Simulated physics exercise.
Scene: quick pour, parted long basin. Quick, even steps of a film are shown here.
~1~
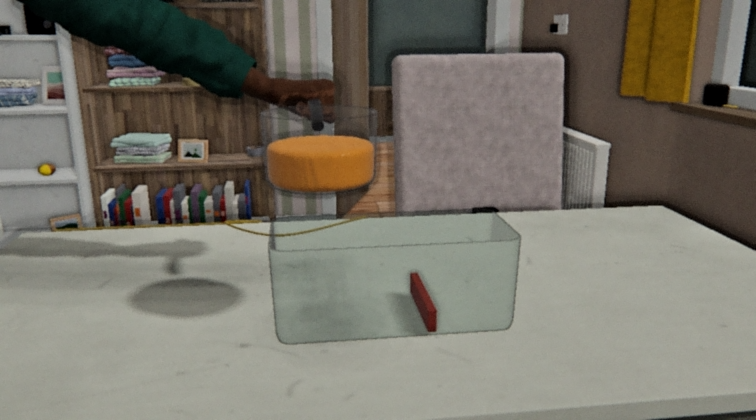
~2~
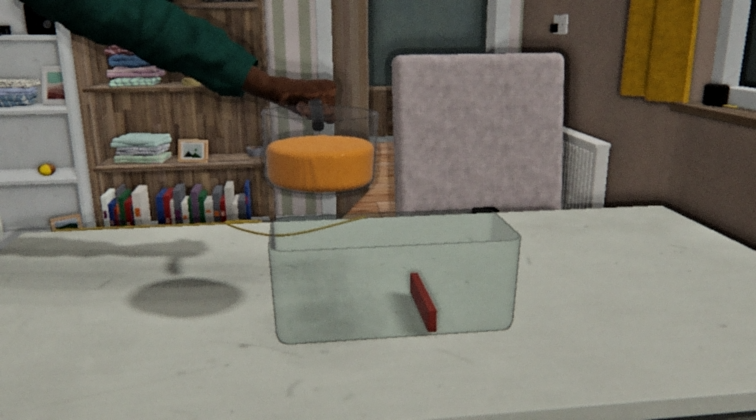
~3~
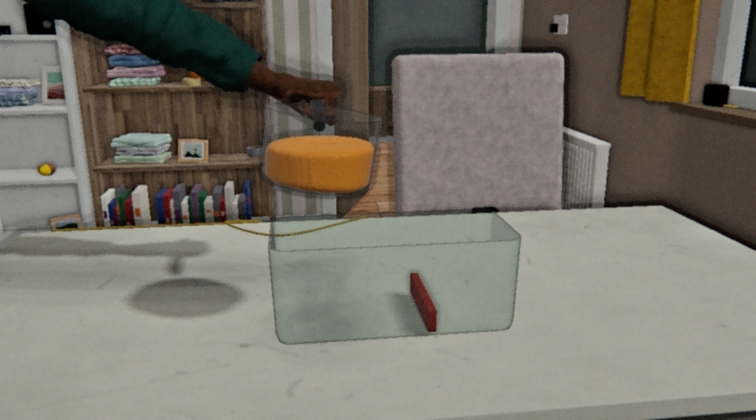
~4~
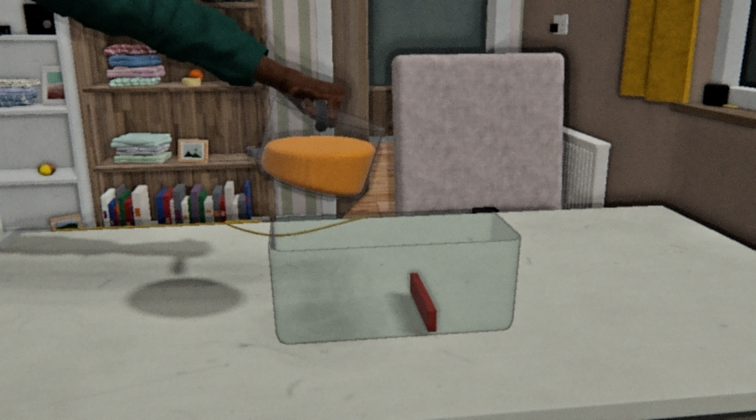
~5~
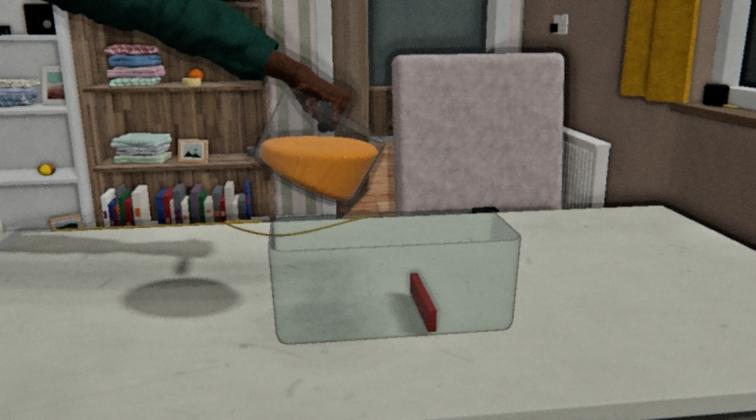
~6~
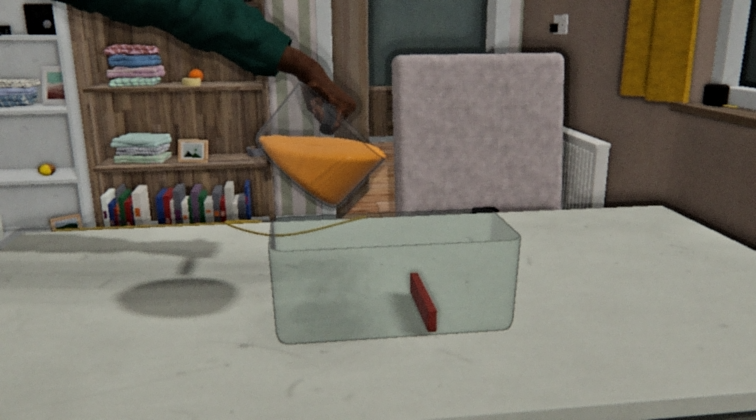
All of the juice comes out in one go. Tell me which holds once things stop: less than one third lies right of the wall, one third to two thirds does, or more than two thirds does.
The share right of the wall fails to reach one third.
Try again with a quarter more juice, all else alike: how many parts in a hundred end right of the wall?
I'd reckon close to 35 %.
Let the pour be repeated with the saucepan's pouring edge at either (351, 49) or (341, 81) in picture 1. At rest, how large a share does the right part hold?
First some 15, then 15 per cent.
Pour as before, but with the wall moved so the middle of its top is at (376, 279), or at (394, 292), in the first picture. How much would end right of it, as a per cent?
Around 95 percent in try one and around 65 percent in try two.
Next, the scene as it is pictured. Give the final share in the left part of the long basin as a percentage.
Near 75 in a hundred.
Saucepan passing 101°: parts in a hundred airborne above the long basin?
I'd put it at roughly 25 percent of it.
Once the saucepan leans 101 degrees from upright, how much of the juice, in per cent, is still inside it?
35 in a hundred.
A moment on, the saucepan is tipped right over and 34 per cent is still to pour, 29 is left of the wall and 10 right of it.
Next, the saucepan is tipped right over and 6 per cent is still to pour, 67 is left of the wall and 22 right of it.
Then the saucepan is tipped right over and 0 per cent is still to pour, 73 is left of the wall and 23 right of it.
Later the saucepan is tipped right over and 0 per cent is still to pour, 74 is left of the wall and 24 right of it.
Finally, 73 per cent lies left of the wall, 24 right of it and 3 outside.
